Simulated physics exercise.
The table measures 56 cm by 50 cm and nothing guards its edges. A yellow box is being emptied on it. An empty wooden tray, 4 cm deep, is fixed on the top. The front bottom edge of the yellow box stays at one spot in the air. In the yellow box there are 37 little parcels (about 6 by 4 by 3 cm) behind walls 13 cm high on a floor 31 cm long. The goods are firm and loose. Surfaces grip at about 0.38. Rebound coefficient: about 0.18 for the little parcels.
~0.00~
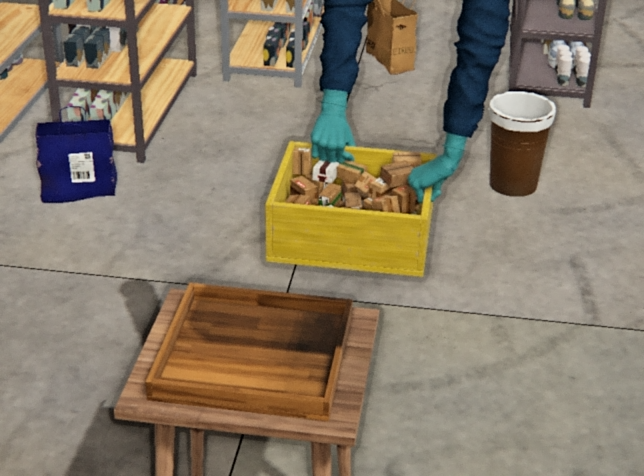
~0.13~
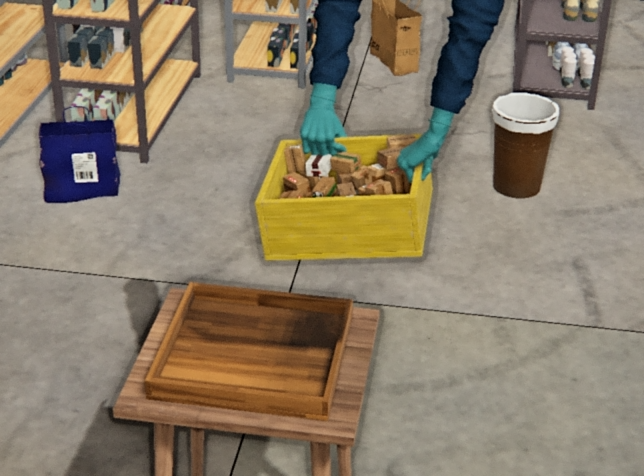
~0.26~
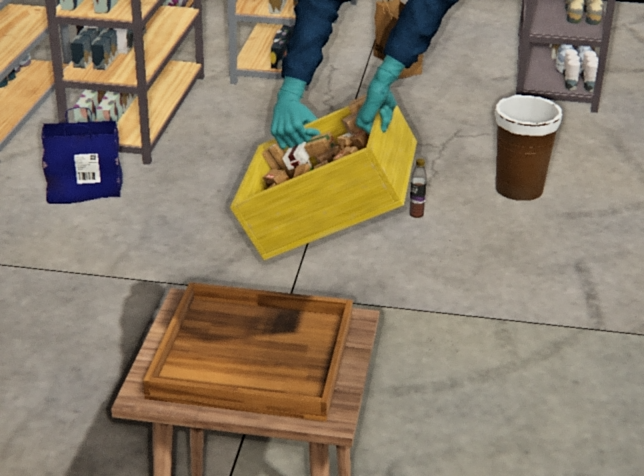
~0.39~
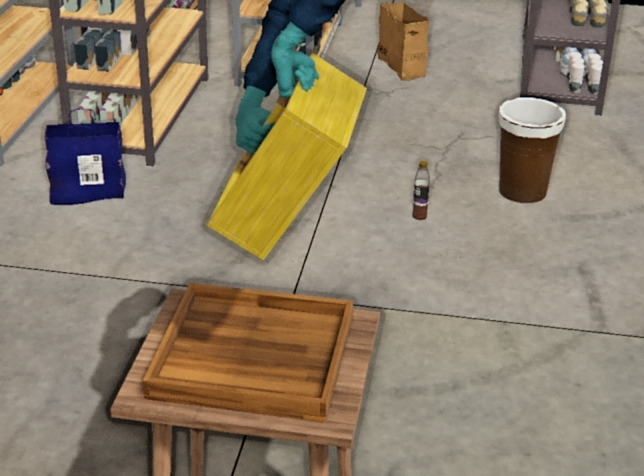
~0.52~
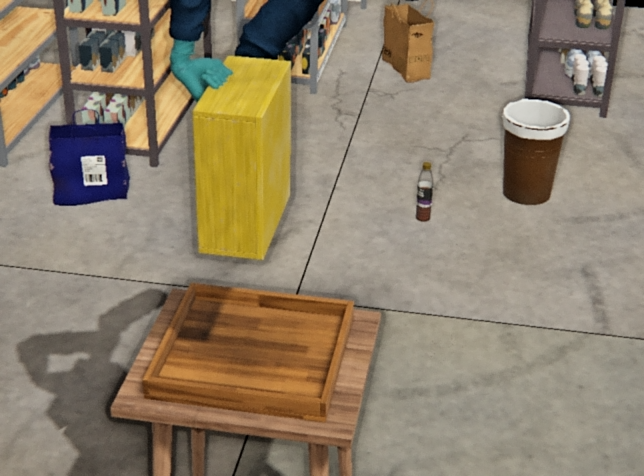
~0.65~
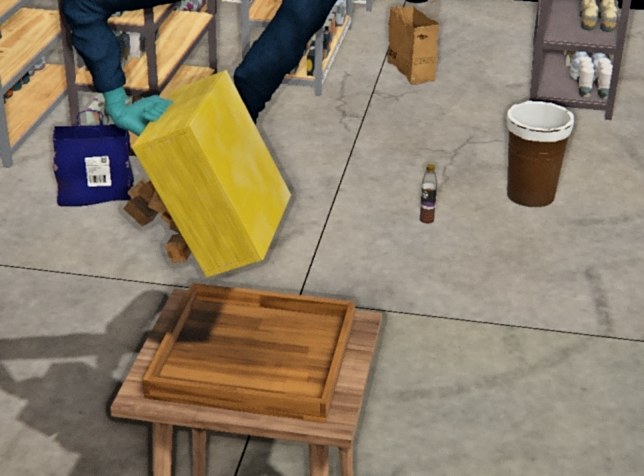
On a concrete floor, gloved hands tip a yellow box leftward, and small brown parcels tumble out.
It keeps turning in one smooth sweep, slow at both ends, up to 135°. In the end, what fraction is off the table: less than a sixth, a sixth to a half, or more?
Ending off the table: More than half of them.
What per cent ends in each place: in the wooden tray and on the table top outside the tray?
About 25 and 0 per cent.
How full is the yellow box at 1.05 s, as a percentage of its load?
Some 0 per cent.
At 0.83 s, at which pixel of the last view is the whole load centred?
At about (167, 290).
After 0.83 s, tilt 135°; 5 still in the yellow box, 13 on the table top outside the tray, 5 over the left end of the table and 14 in the air.
After 1.05 s, tilt 135°; 8 in the wooden tray, 10 on the table top outside the tray and 19 over the left end of the table.
After 1.36 s, tilt 135°; 9 in the wooden tray, 2 on the table top outside the tray and 26 over the left end of the table.
Final count (at 1.76 s), 9 in the wooden tray and 28 over the left end of the table. Asked share, 28 of 37, 76 per cent.
